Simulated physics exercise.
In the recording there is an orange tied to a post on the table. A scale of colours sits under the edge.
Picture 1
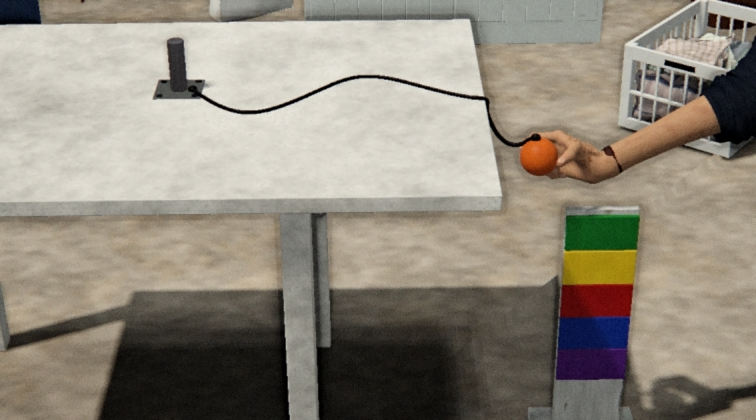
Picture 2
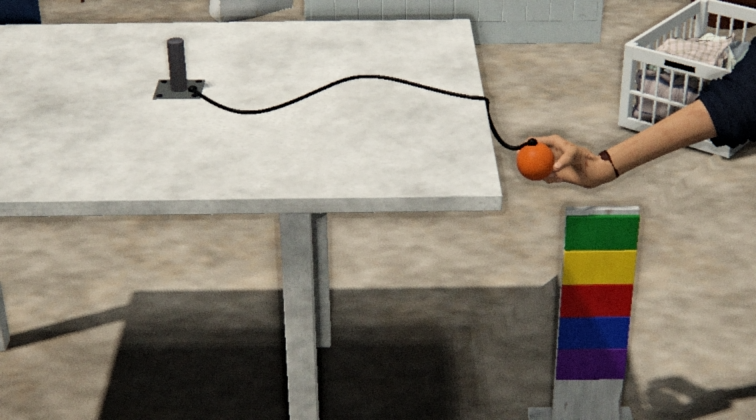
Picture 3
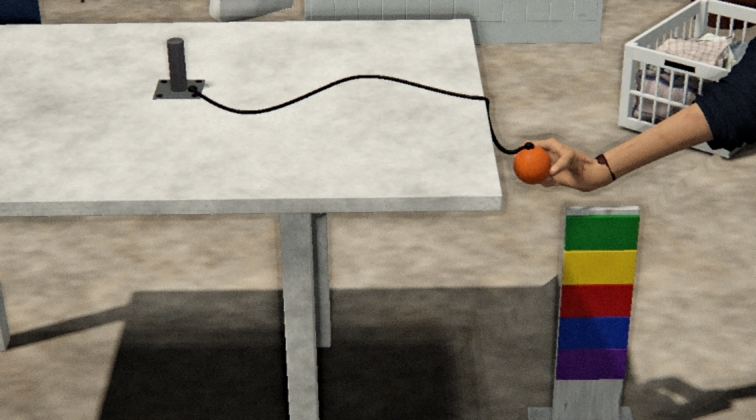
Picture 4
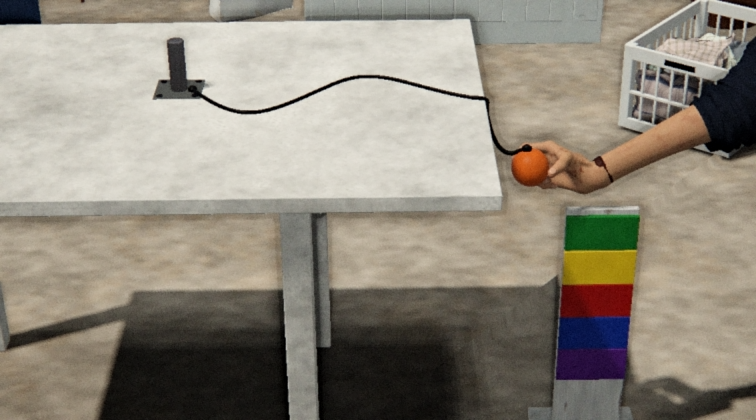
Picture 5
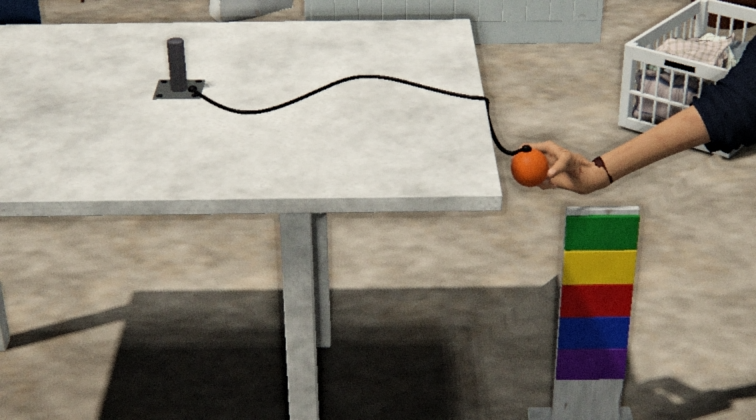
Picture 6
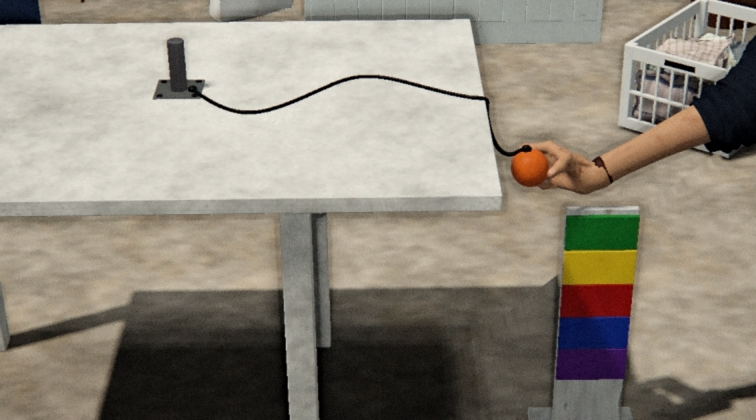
A hand holding an orange ball on a black cord shifts slightly down and left beside a table, then stays still.
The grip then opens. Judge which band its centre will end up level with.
I would say yellow.
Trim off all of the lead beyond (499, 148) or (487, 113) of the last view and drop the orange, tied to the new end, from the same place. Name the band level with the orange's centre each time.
In order, the results are green and higher than all five.
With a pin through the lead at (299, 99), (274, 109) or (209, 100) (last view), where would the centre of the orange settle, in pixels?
In that order: (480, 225), (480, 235) and (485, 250).
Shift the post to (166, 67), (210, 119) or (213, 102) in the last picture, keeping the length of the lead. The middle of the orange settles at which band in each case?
Going case by case, it's green, red and finally red.
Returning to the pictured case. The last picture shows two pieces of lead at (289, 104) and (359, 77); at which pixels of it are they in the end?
End positions: About (321, 96) and about (414, 101).
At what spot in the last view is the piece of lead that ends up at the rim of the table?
It's the point at about (424, 87).
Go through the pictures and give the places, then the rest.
In the first frame, orange (539, 157); green (602, 234); yellow (600, 269); red (597, 301); blue (594, 334); purple (592, 365).
In the second frame, orange (536, 162); lead through (211, 102) (278, 107) (341, 81) (413, 84) (483, 103).
In the third frame, orange (533, 165).
In the fourth frame, orange (530, 168); lead through (211, 102) (278, 107) (341, 81) (413, 84) (483, 103).
In the fifth frame, orange (530, 168).
In the sixth frame, orange (530, 168); lead through (211, 102) (278, 107) (341, 81) (413, 84) (483, 103).
A little later, orange near (501, 246); level with green.
Next, orange near (461, 258); level with yellow.
When it is over, orange near (486, 263); level with yellow. Its middle rests at the yellow band.
